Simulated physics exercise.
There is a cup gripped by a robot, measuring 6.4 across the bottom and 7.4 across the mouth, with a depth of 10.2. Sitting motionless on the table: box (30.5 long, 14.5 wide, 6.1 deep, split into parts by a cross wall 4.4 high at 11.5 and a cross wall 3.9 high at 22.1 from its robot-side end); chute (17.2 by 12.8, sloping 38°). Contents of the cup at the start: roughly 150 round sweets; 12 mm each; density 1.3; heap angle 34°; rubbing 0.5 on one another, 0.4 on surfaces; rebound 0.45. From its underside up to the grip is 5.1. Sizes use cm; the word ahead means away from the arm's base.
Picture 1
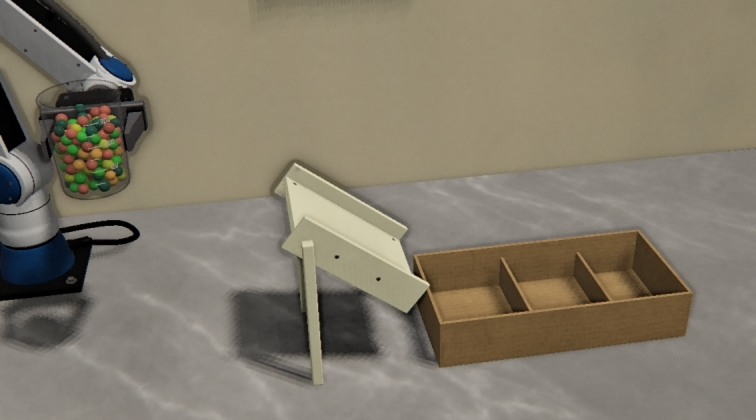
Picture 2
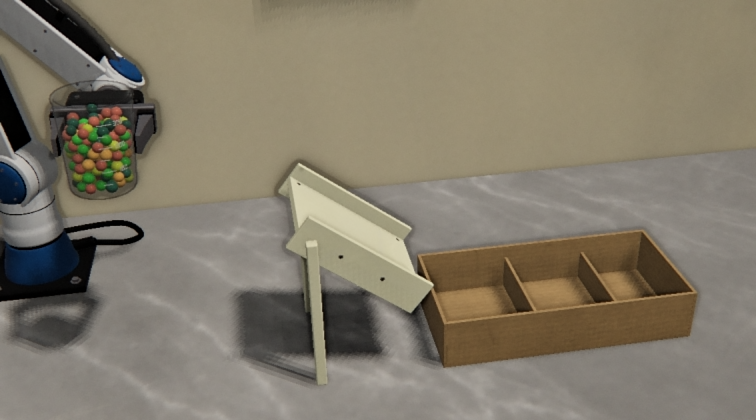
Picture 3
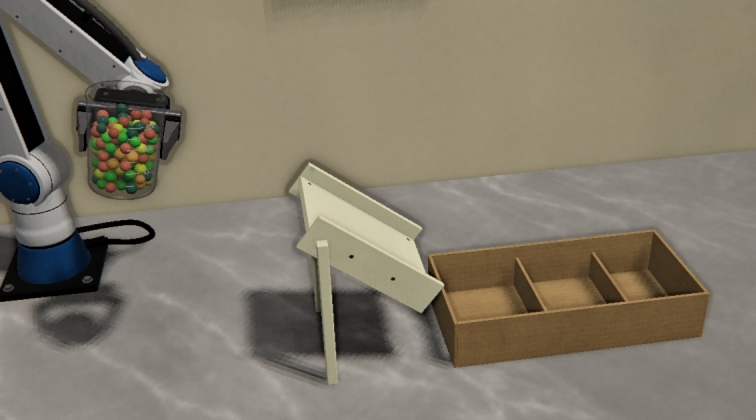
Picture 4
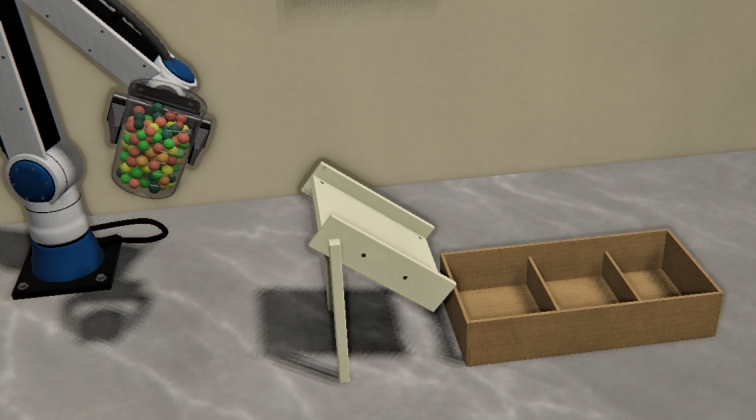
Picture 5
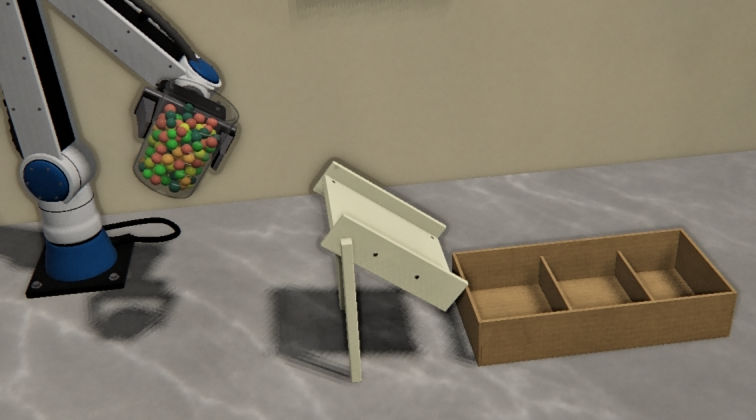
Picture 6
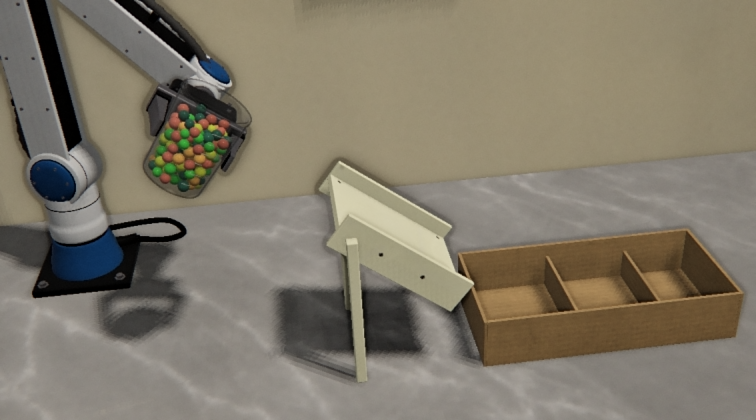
The footage shows a robot arm holding a clear cup full of colourful round sweets, moving it right while gradually tilting it toward a pale sloped chute, which stands beside a wooden box with three compartments on a grey table.
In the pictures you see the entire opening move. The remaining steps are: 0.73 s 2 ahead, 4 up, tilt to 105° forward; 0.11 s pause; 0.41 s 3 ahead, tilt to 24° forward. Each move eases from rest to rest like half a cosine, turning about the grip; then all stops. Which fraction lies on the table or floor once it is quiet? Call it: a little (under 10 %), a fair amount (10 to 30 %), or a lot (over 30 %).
A lot.
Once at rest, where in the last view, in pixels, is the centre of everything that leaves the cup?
I'd put it at roughly (364, 339).
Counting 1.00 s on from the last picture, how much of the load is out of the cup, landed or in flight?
Share out: Near 40 %.
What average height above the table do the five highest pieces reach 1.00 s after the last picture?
Roughly 32 cm.
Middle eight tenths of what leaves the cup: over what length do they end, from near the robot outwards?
Roughly 26 centimetres.
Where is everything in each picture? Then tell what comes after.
The first picture shows cup middle at (88, 142), level; upper third of the load around (86, 129), from x 55 to 120, top at y 110; 147 in the cup.
The second picture shows cup middle at (98, 142), tilted 3° forward; upper third of the load around (95, 130), from x 70 to 130, top at y 110.
The third picture shows cup middle at (124, 142), tilted 12° forward; upper third of the load around (123, 131), from x 95 to 155, top at y 110.
The fourth picture shows cup middle at (156, 142), tilted 24° forward; upper third of the load around (154, 130), from x 120 to 185, top at y 110.
The fifth picture shows cup middle at (182, 142), tilted 33° forward; upper third of the load around (178, 129), from x 145 to 215, top at y 110.
The sixth picture shows cup middle at (194, 142), tilted 36° forward; upper third of the load around (190, 130), from x 155 to 225, top at y 110; 147 in the cup.
Then, 0.50 s later, tilted 89° forward, highest piece 35 above the table; 147 in the cup.
Then, 1.00 s later, tilted 78° forward, highest piece 33 above the table; 86 in the cup, 32 on the table or floor, 29 on the chute or in flight.
Then, 1.45 s later, tilted 24° forward, highest piece 35 above the table; 85 in the cup, 58 on the table or floor, 2 in the robot-side part, 2 on the chute or in flight.
Then, 2.50 s later, tilted 24° forward, highest piece 35 above the table; 85 in the cup, 59 on the table or floor, 3 in the robot-side part.
At rest, 85 in the cup, 59 on the table or floor, 3 in the robot-side part. That is 40 % on the table or floor.
